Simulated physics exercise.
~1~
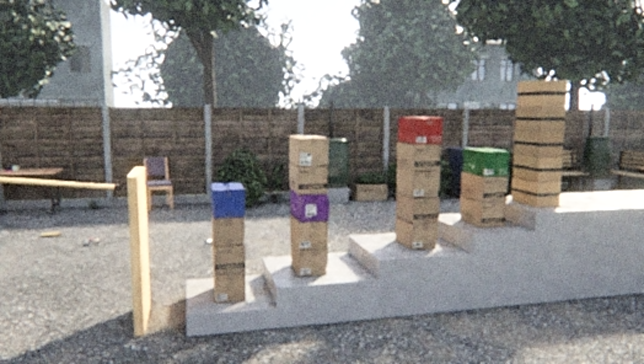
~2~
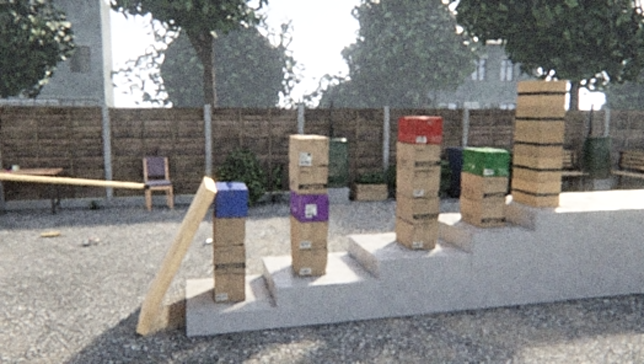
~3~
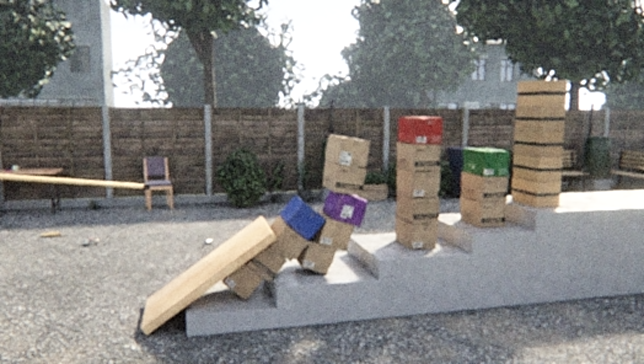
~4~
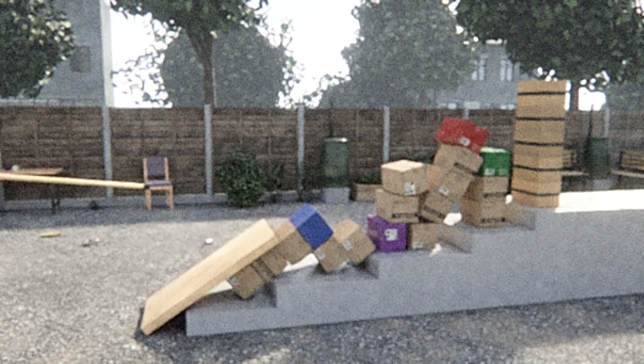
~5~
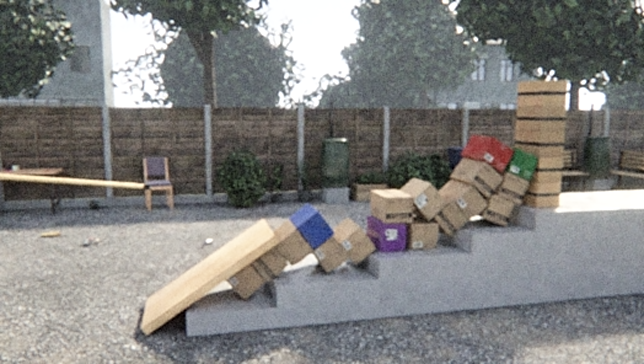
A tall wooden board tipped right onto the lowest of several carton stacks on rising steps, and the stacks toppled one after another up the steps, leaving the red carton tilted and lower against the tallest stack, which stayed standing.
